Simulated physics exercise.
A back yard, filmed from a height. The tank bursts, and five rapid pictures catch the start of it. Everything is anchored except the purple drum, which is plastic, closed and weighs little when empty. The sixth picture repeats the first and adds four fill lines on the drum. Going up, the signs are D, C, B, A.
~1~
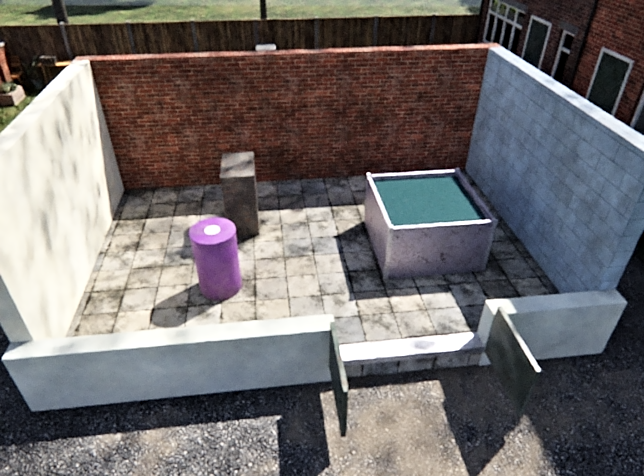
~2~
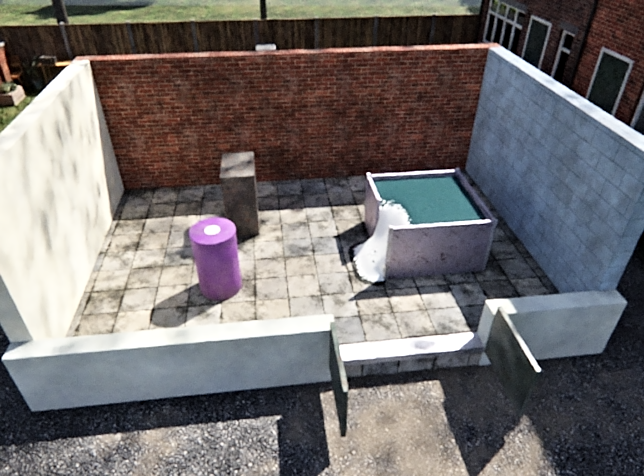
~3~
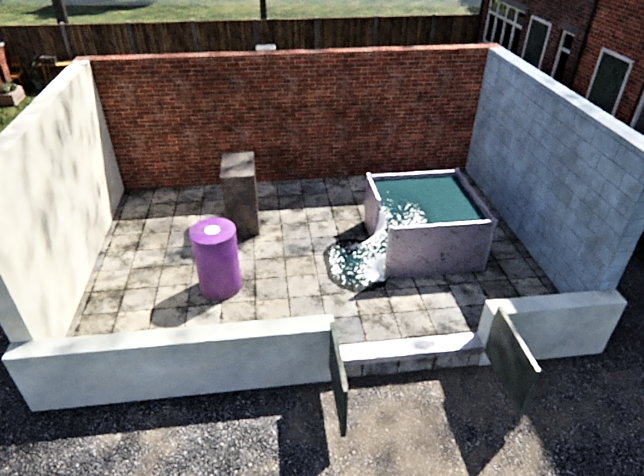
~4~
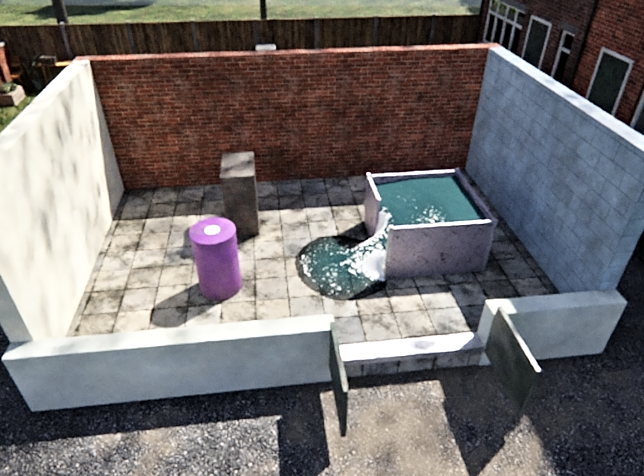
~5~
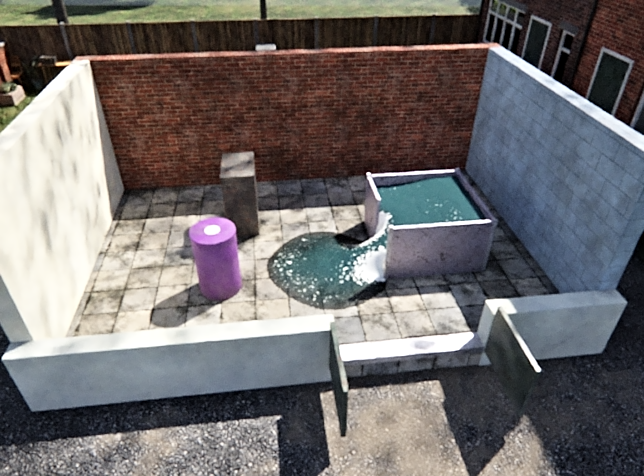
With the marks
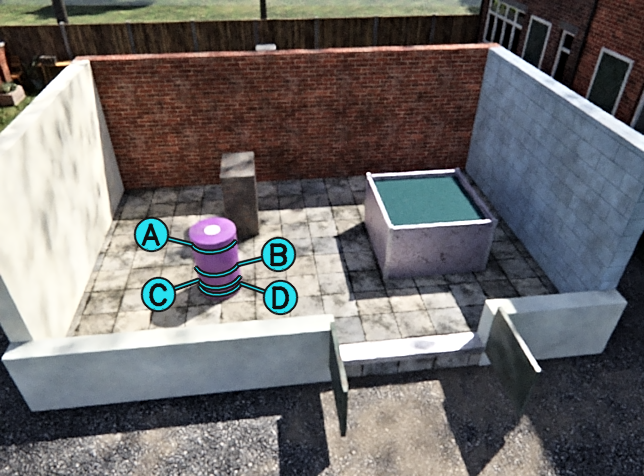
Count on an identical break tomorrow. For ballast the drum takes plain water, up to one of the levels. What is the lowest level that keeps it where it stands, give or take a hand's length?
The limit is B.
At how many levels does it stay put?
Two of them.
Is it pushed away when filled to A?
No, not at all.
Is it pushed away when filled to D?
Yes, that goes wrong.
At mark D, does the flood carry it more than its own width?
Yes, it does.
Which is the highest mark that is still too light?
C it is.
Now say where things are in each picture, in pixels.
The first frame shows lid of the purple drum at (212, 231); tank full, its middle at (427, 201); open gate at (410, 310).
In the second frame, 1 % of the ground wet, in view closest to the drum at (360, 270).
In the third frame, 3 % of the ground wet, in view closest to the drum at (333, 270).
In the fourth frame, 6 % of the ground wet, in view closest to the drum at (307, 275).
The fifth frame shows lid of the purple drum at (212, 231); 8 % of the ground wet, in view closest to the drum at (274, 268).
On the marked copy, A at (212, 252); B at (216, 275); C at (218, 288); D at (219, 294); from the bottom up D, C, B, A.
Choosing A, it does not move.
Choosing B, it does not move.
Choosing C, it is pushed about half its own width away.
Choosing D, it is pushed about twice its own width away.
